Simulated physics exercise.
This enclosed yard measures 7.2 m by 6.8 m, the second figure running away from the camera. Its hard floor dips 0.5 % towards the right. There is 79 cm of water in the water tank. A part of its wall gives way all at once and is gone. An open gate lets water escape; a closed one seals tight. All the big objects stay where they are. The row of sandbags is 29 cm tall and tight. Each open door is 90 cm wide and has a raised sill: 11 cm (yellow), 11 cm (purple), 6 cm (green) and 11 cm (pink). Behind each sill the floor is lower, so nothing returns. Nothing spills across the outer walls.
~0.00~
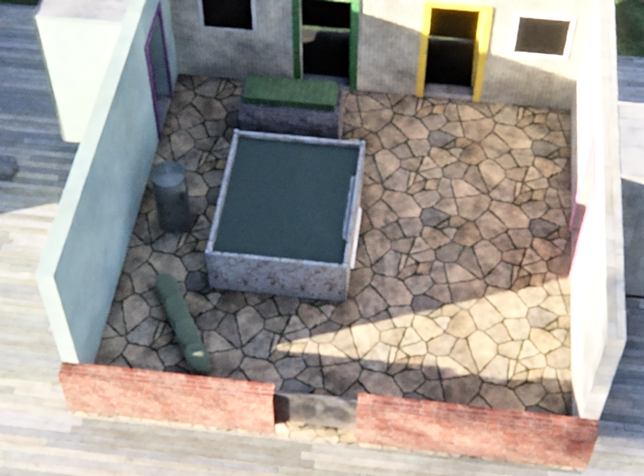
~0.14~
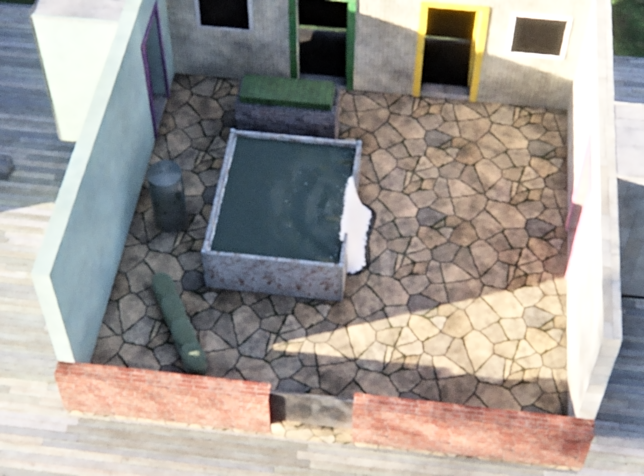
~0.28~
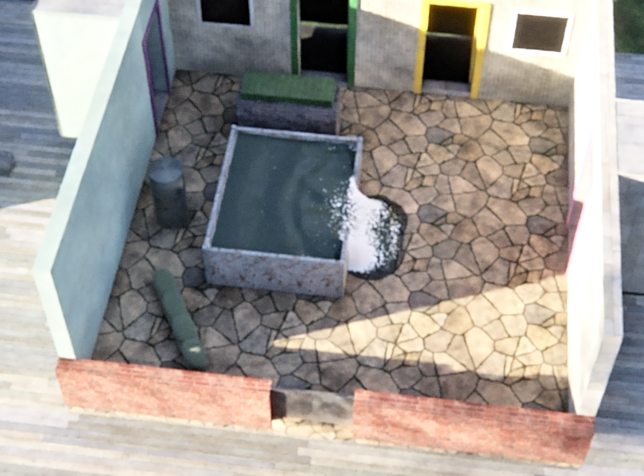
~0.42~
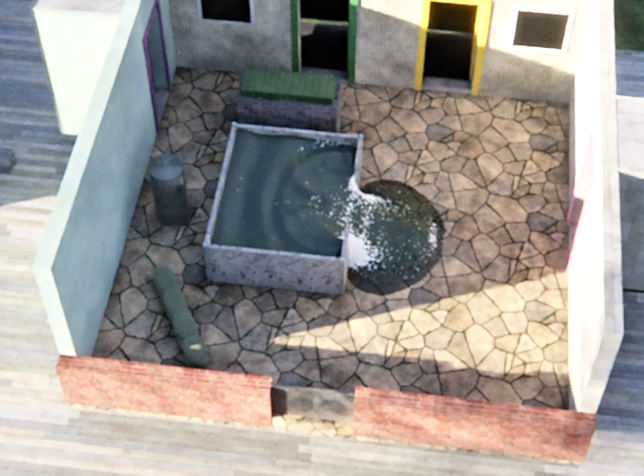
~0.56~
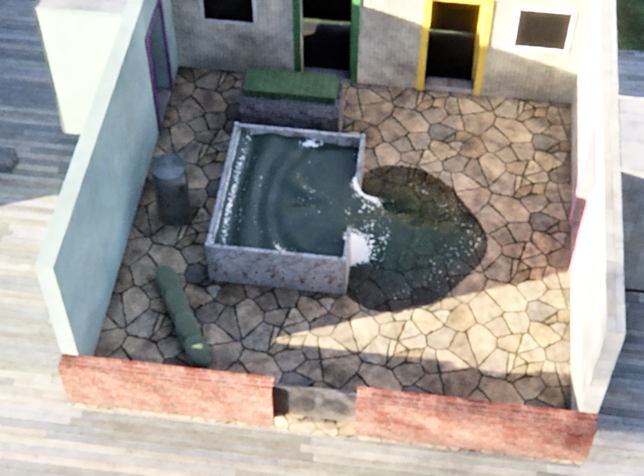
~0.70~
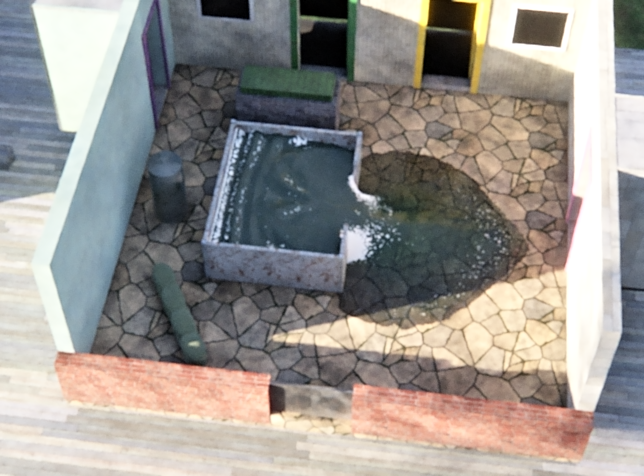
The video shows a walled yard with a stone-paved floor and a full rectangular water tank, whose right side suddenly opens, letting foaming water pour out and spread rightward across the paving in a widening dark pool.
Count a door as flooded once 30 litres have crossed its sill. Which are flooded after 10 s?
The water let in: At the yellow door it does not reach the limit; at the purple door it does not reach the limit; at the green door it stays under the limit; at the pink door it goes over the limit.
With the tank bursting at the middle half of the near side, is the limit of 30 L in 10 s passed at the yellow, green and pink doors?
Against that limit: Yellow under, green over, pink below.
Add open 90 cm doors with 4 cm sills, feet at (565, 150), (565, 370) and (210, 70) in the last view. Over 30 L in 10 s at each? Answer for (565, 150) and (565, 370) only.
In turn: Above, past it.
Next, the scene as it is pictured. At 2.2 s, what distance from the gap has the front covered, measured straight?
About 4.8 m.
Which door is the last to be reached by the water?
The purple one.
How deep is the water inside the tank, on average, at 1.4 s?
About 53 cm.
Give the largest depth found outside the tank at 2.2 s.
About 46 cm.
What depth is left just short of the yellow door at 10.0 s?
Some 7.5 cm.
After 1.4 s water covers 35 % of the floor and is deepest (43 cm) near (362, 227); yellow door not reached, purple door not reached, green door not reached, pink door 20 cm at the sill, 56 L in.
After 2.2 s water covers 40 % of the floor and is deepest (46 cm) near (559, 435); yellow door not reached, purple door not reached, green door not reached, pink door 35 cm at the sill, 185 L in.
After 3.5 s water covers 45 % of the floor and is deepest (28 cm) near (559, 424); yellow door 8 cm at the sill, 0 L in, purple door not reached, green door not reached, pink door 23 cm at the sill, 326 L in.
After 6.0 s water covers 85 % of the floor and is deepest (18 cm) near (547, 433); yellow door 10 cm at the sill, 0 L in, purple door 6 cm at the sill, 0 L in, green door 3 cm at the sill, 0 L in, pink door 15 cm at the sill, 415 L in.
After 10.0 s water covers 95 % of the floor and is deepest (14 cm) near (175, 68); yellow door 8 cm at the sill, 0 L in, purple door 8 cm at the sill, 0 L in, green door 7 cm at the sill, 1 L in, pink door 12 cm at the sill, 439 L in.
